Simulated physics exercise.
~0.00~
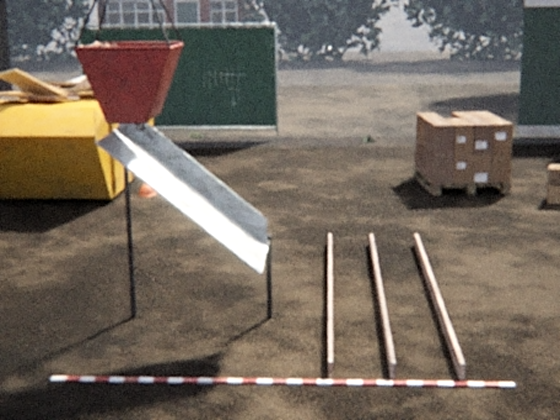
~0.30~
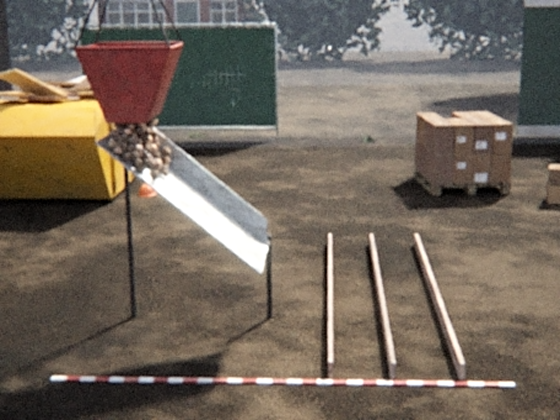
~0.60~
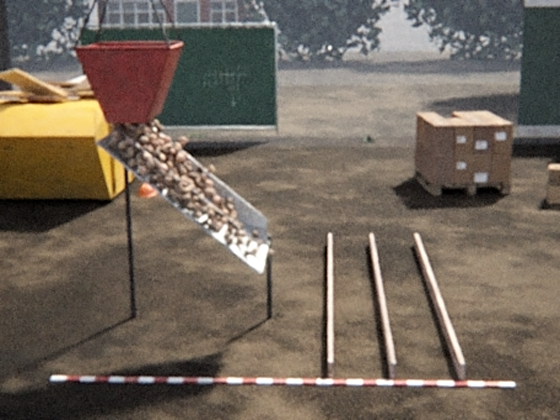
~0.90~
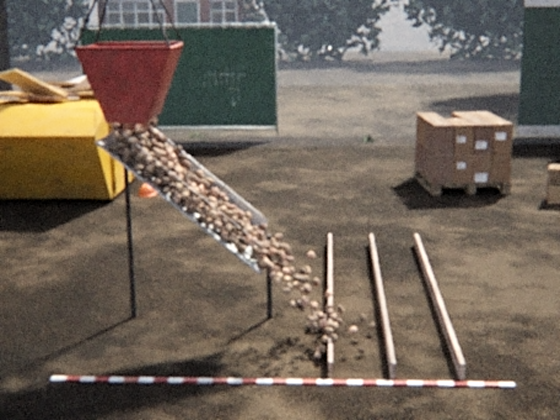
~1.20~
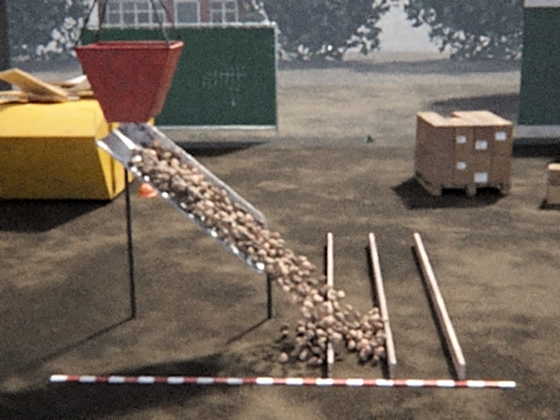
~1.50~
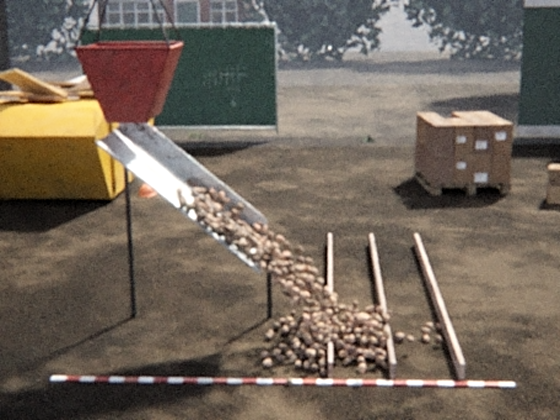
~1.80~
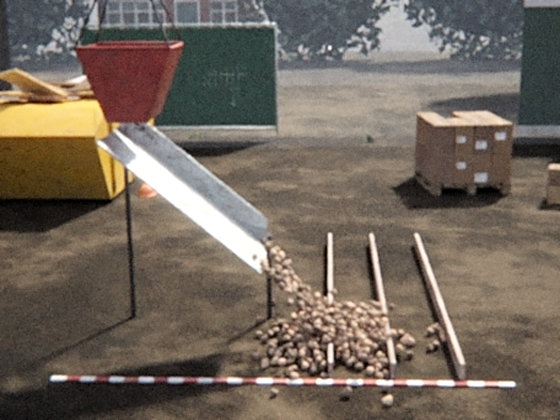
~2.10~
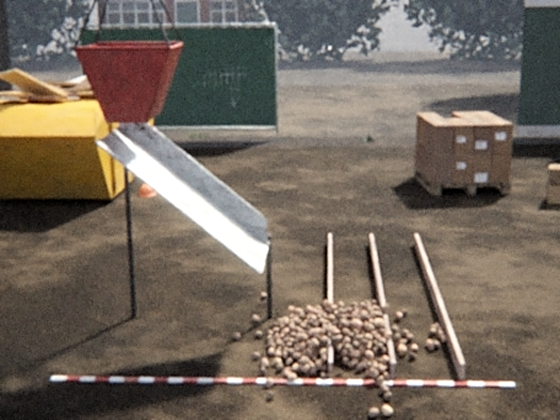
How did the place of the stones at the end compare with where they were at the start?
At the start the stones were up in the hanging red skip, and at the end they lay on the ground lower down and to the right, mostly around the left board and in the left bay.
